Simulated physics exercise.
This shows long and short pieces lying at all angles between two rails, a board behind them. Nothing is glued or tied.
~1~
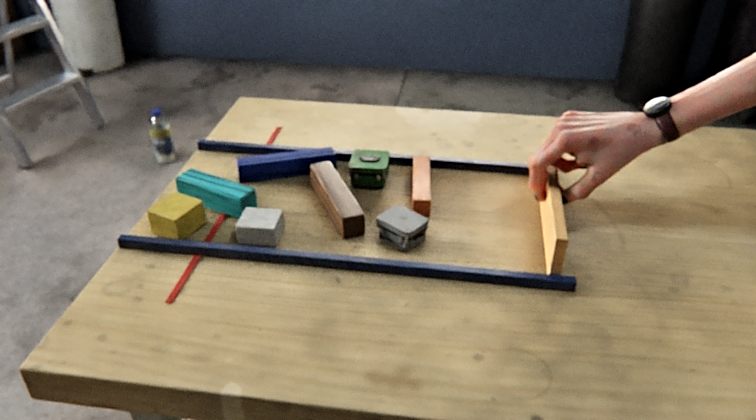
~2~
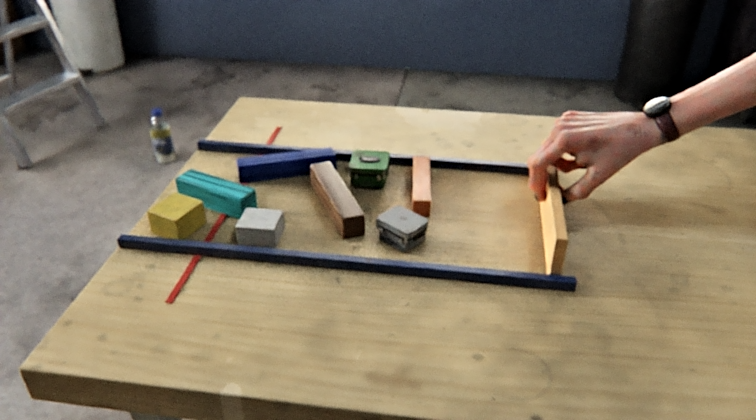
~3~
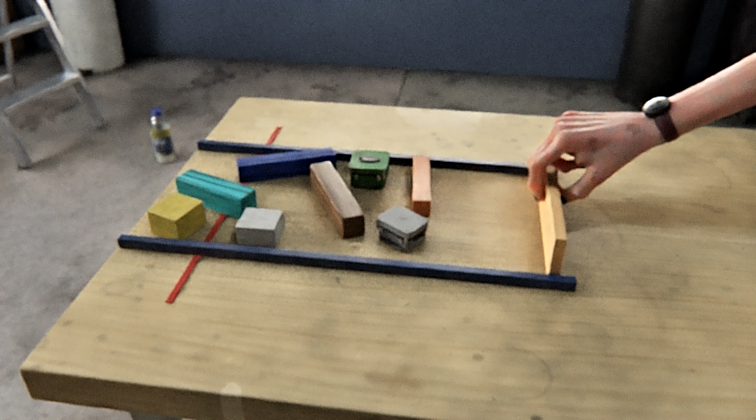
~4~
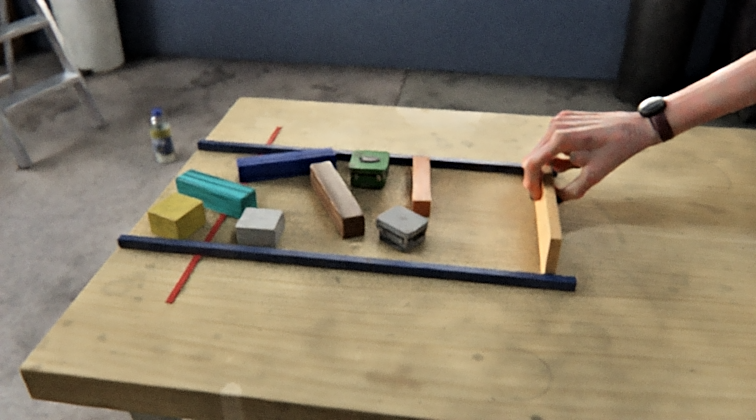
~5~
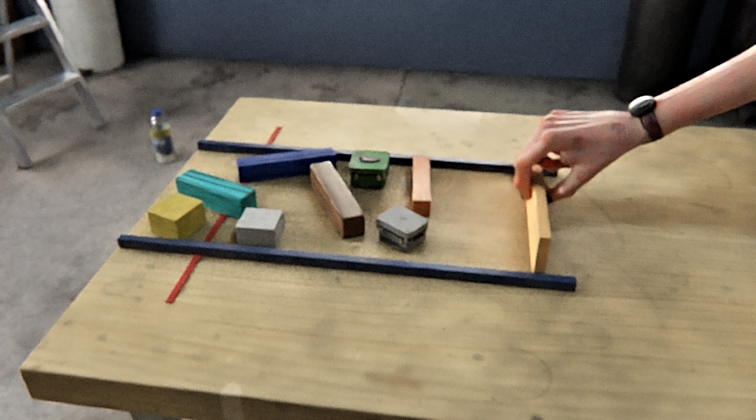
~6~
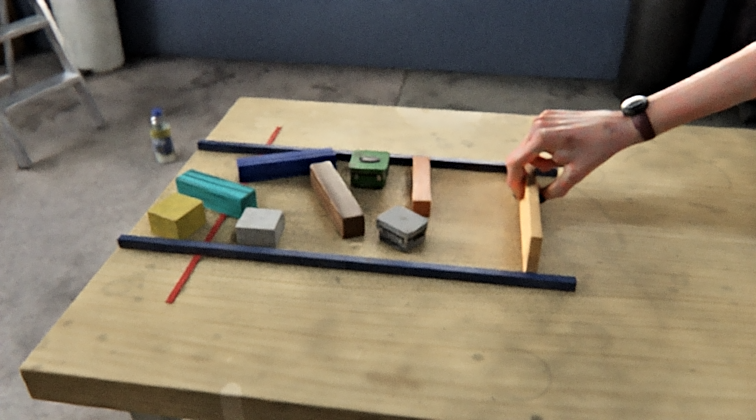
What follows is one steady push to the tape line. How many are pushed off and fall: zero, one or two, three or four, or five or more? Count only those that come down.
In the end the number that fall off is three or four.
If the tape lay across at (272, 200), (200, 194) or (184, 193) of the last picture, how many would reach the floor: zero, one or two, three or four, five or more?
In that order: None at all; five or over; more than four.
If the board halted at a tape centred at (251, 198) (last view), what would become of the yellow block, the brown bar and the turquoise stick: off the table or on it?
The yellow block tumbles off, the brown bar remains up, the turquoise stick drops off.
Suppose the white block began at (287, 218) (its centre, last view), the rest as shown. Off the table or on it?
It goes over.
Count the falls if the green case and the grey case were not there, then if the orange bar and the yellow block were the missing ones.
The counts: 0 and 1.
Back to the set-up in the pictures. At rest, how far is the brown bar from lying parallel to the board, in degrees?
About 10°.
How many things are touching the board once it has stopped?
That makes 2.
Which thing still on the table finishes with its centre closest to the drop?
It is the white block.
Early on, none off yet; yellow block at rest near (177, 217); turquoise stick at rest near (216, 193); blue stick at rest near (287, 165).
Finally, the number that fall off is three or four; lost, blue stick, turquoise stick and yellow block.
